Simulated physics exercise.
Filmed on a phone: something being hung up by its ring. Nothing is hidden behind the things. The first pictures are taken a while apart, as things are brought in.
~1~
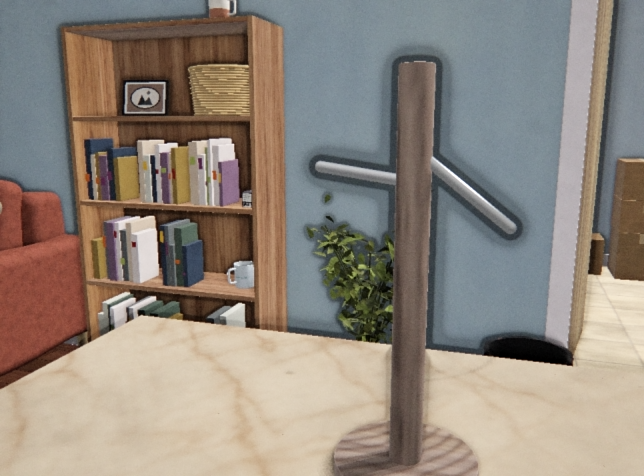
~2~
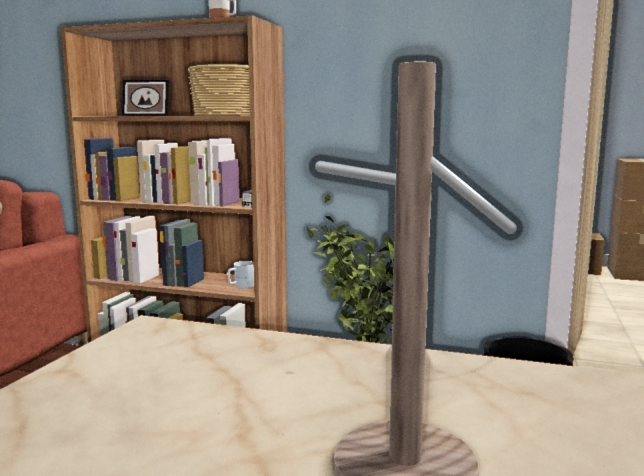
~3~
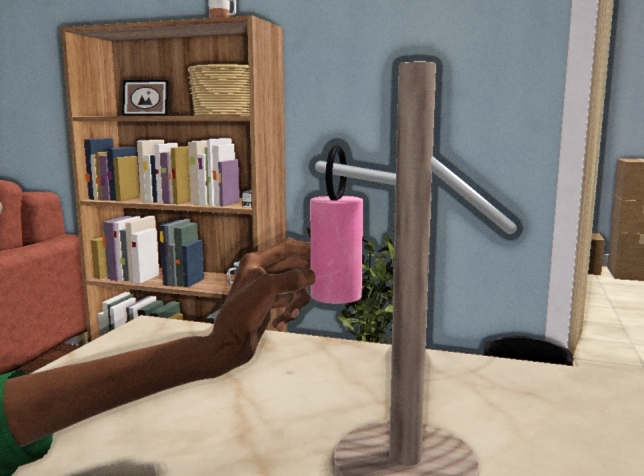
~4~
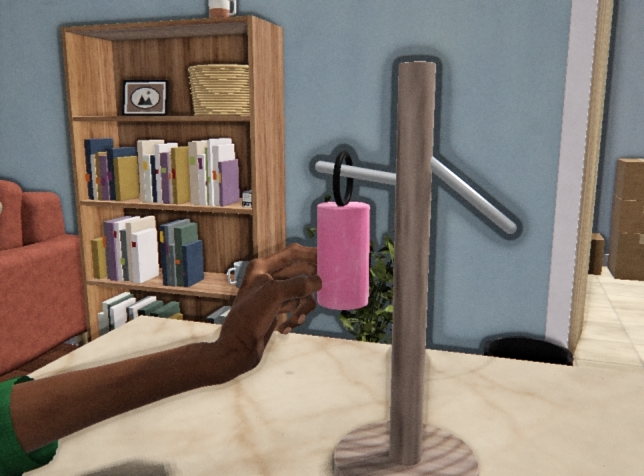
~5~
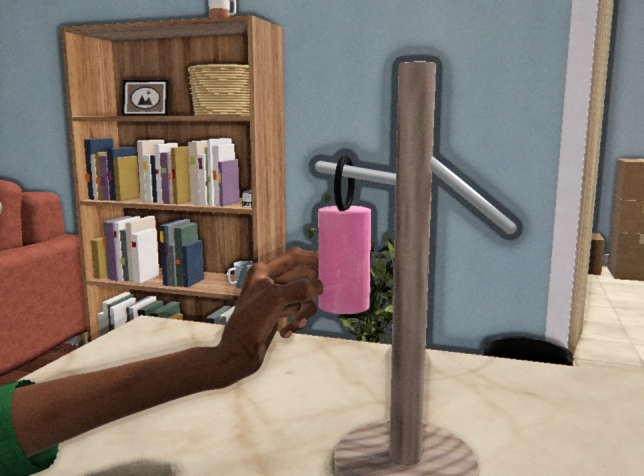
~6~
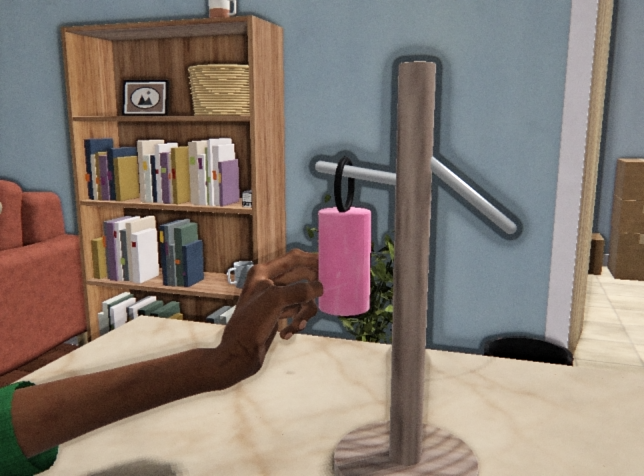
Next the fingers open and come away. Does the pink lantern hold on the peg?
The pink lantern stays on its peg.
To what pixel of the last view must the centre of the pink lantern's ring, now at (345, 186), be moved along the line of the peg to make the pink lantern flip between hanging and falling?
Near (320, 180).
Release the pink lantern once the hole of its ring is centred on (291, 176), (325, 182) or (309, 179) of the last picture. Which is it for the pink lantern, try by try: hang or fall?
Try by try, it comes down; stays up; comes down.
Then, 0.34 s past the last view, pink lantern at rest near (346, 235).
Finally, the pink lantern hangs there, near (348, 235).
